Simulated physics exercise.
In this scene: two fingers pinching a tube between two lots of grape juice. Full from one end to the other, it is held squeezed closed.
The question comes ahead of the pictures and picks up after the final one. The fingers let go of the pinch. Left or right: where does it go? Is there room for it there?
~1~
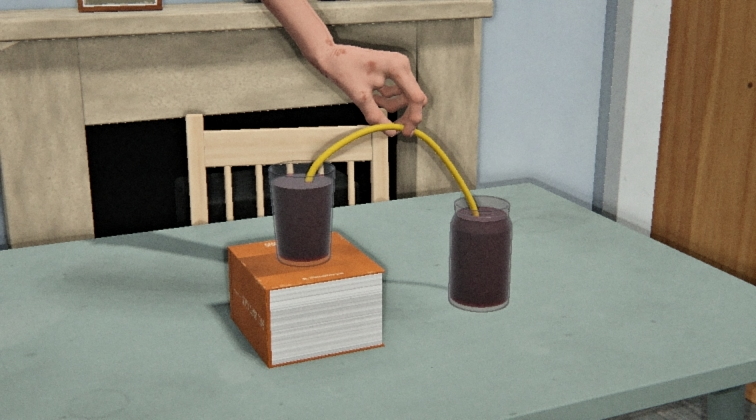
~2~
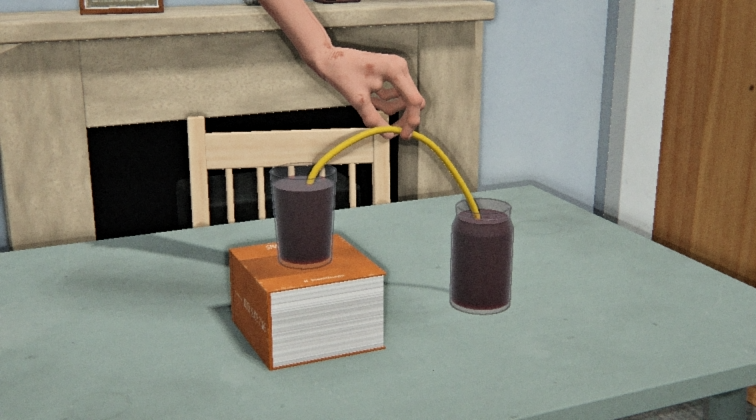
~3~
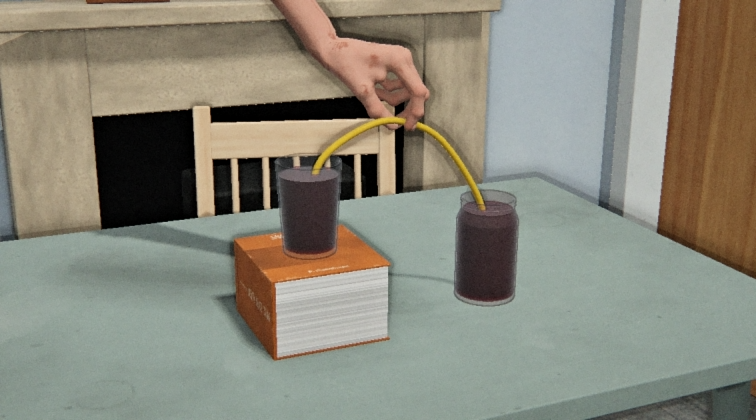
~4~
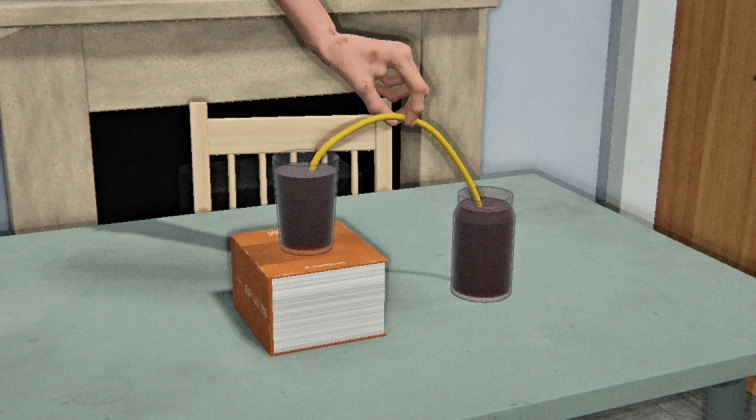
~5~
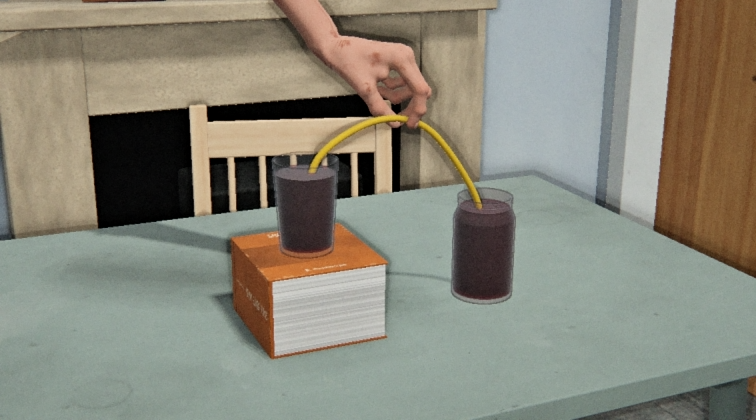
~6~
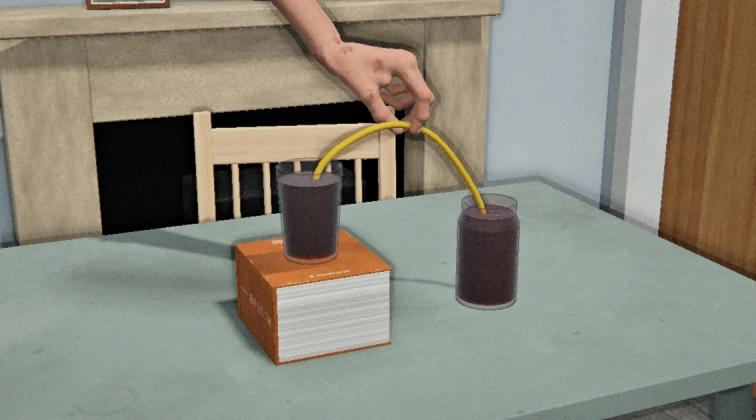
Flow goes rightward, and the filling side is too small.
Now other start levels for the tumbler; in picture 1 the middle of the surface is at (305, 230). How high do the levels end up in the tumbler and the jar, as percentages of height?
The first settles near 20 percent and the second near 95 percent.
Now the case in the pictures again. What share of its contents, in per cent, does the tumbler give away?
About 65 per cent.
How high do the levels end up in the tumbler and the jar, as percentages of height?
In order: 30 %, then 100 %.
Next, the tumbler is about two thirds full; the jar is full to the brim; the lower one has run over.
After that, the tumbler is about half full; the jar is full to the brim; the lower one has run over.
Finally, the tumbler is about a third full; the jar is full to the brim; the lower one has run over; the two surfaces are level.
